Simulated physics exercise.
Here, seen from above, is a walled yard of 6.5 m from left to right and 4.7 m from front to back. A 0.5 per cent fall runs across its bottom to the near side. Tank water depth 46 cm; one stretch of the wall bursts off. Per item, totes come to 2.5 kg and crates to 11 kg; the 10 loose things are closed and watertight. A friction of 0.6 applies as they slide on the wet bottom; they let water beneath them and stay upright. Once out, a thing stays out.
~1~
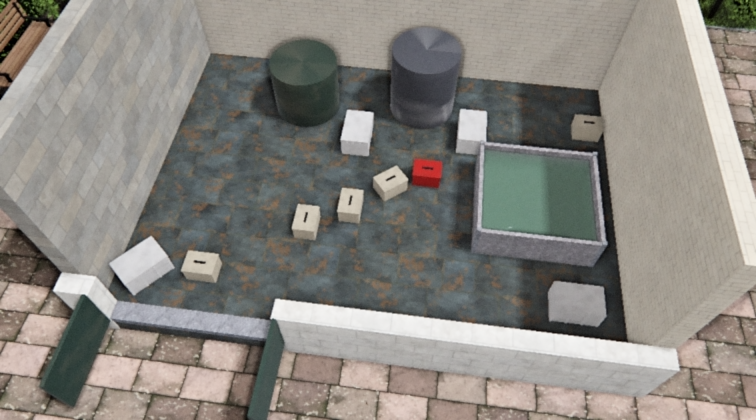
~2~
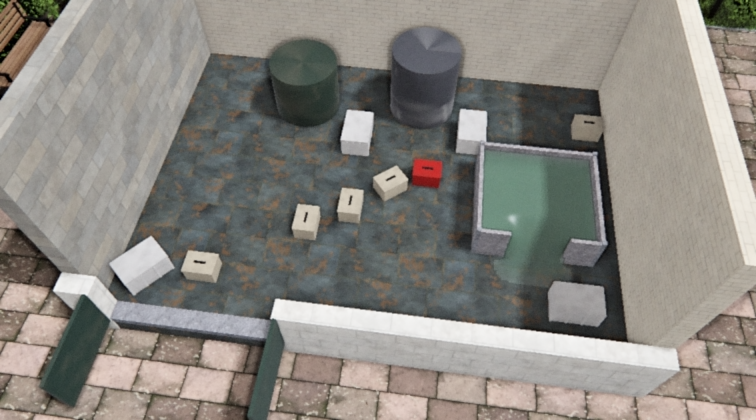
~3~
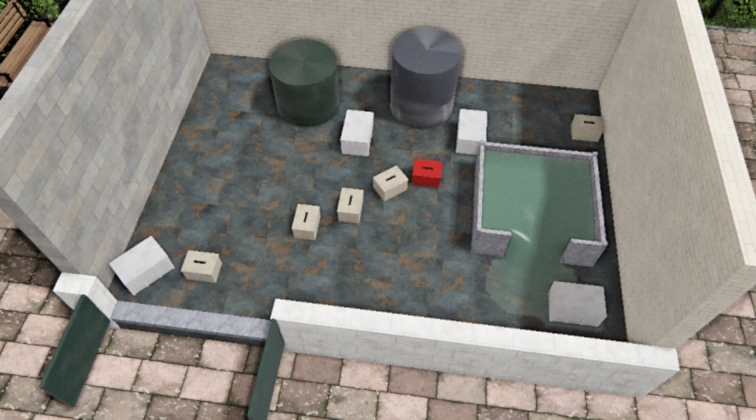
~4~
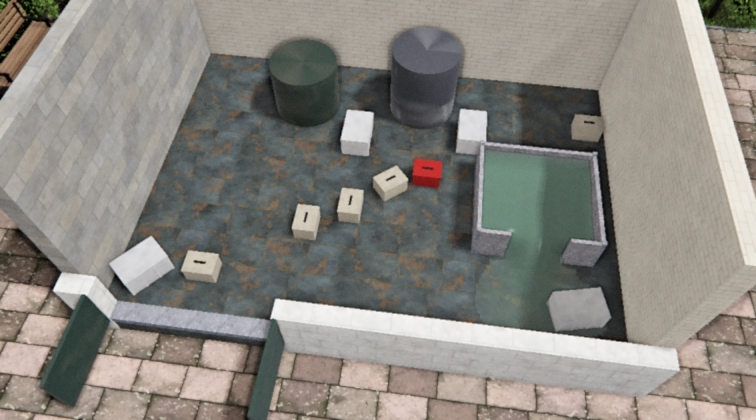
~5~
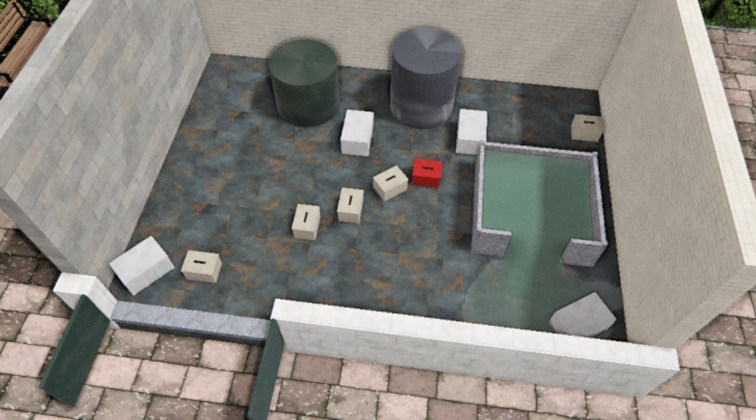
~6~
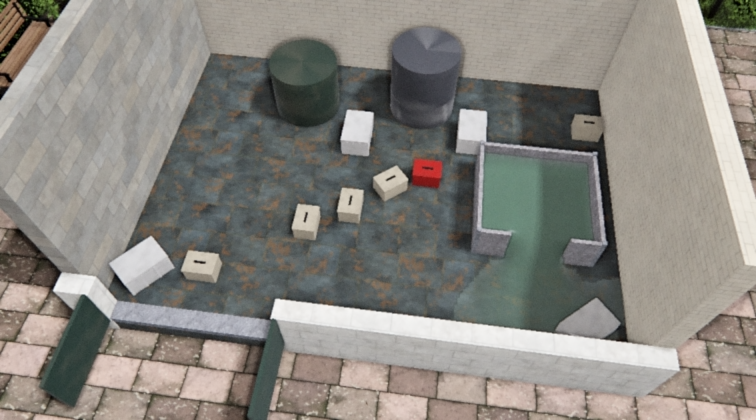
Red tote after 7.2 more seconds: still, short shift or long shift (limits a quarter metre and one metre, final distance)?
Still.
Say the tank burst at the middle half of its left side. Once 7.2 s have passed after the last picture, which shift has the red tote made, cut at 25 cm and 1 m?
The answer: The red tote is taken far off.
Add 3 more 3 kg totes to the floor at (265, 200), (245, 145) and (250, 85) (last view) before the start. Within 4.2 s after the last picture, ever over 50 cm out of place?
Answers, first to last: Not exceeding, not exceeding, not exceeding.
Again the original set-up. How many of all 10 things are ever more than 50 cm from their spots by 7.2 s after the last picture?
By my count, 5.
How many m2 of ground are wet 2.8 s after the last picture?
Wet area: Approx. 16 m2.
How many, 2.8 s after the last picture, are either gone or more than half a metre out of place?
Count: 2.
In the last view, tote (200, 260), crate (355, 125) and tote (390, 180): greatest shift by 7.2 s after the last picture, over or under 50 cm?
Taking them in order: Exceeded, fell shy and fell shy.
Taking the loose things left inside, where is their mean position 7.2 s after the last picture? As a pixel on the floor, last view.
Near (358, 176).
Then, 0.9 s after the last picture the red tote is near (428, 168), 0.0 m from its start, aground; 0 of 10 are out; 1 afloat.
Then, 2.8 s after the last picture the red tote is near (428, 168), 0.0 m from its start, aground; 0 of 10 are out; 2 afloat.
Then, 4.8 s after the last picture the red tote is near (428, 168), 0.0 m from its start, aground; 0 of 10 are out; 4 afloat.
Then, 7.2 s after the last picture the red tote is near (428, 168), 0.0 m from its start, aground; 0 of 10 are out; 4 afloat.
